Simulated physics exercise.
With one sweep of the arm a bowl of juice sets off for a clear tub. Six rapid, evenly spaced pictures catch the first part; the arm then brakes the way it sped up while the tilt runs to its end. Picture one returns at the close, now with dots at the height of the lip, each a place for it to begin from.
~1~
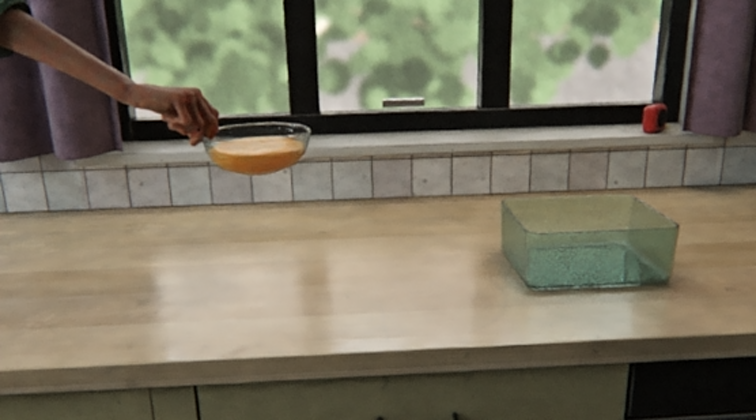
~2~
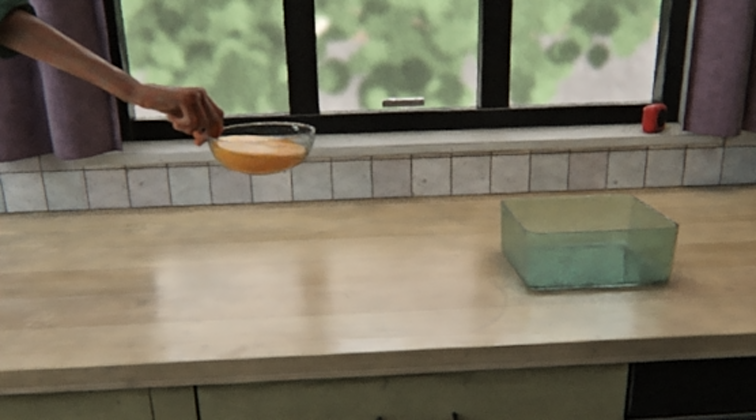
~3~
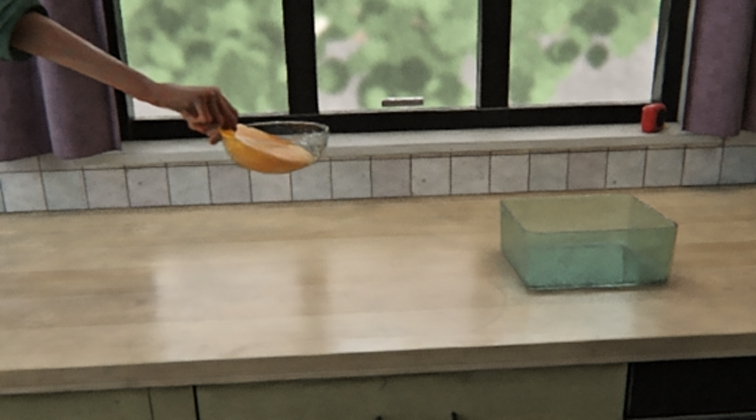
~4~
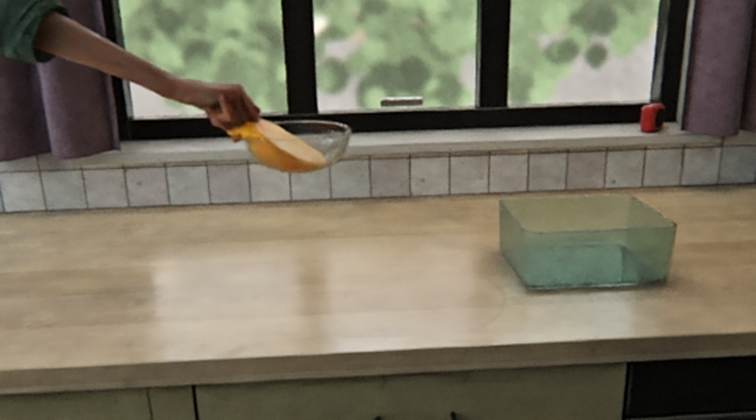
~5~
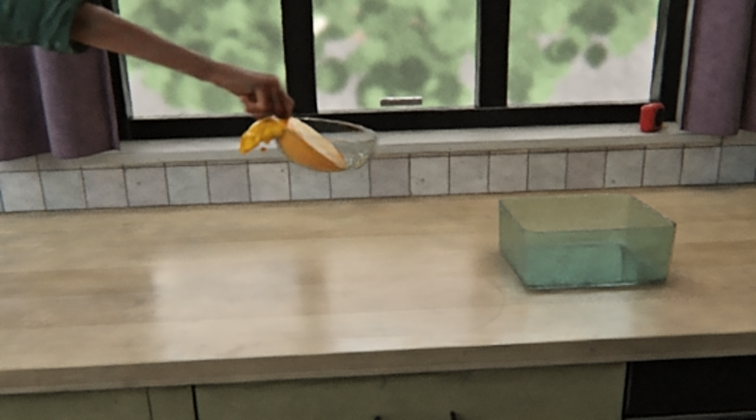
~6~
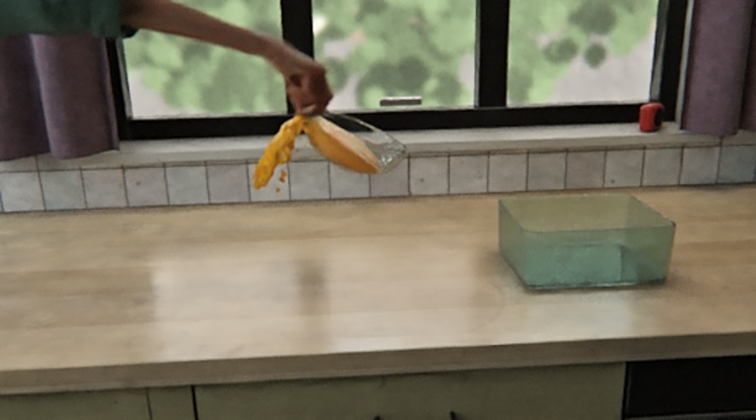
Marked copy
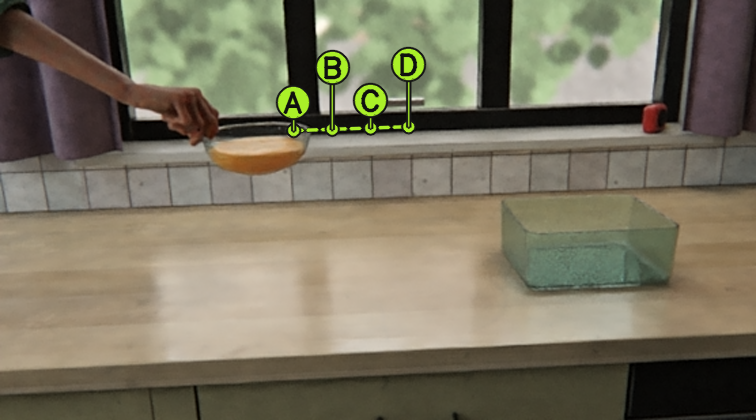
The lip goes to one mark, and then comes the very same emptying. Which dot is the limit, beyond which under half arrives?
Take B.
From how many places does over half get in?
Three.
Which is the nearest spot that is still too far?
That is spot A.
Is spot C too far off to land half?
No.
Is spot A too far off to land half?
Yes, that goes wrong.
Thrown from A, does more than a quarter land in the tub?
Yes, clearly.
On the marked copy, A at (293, 130); B at (332, 129); C at (370, 128); D at (408, 126).
With A, about 35 % lands in the tub, 53 % falls short and 12 % goes beside or beyond.
With B, about 65 % lands in the tub, 27 % falls short and 8 % goes beside or beyond.
With C, about 75 % lands in the tub, 20 % falls short and 5 % goes beside or beyond.
With D, about 65 % lands in the tub, 16 % falls short and 19 % goes beside or beyond.
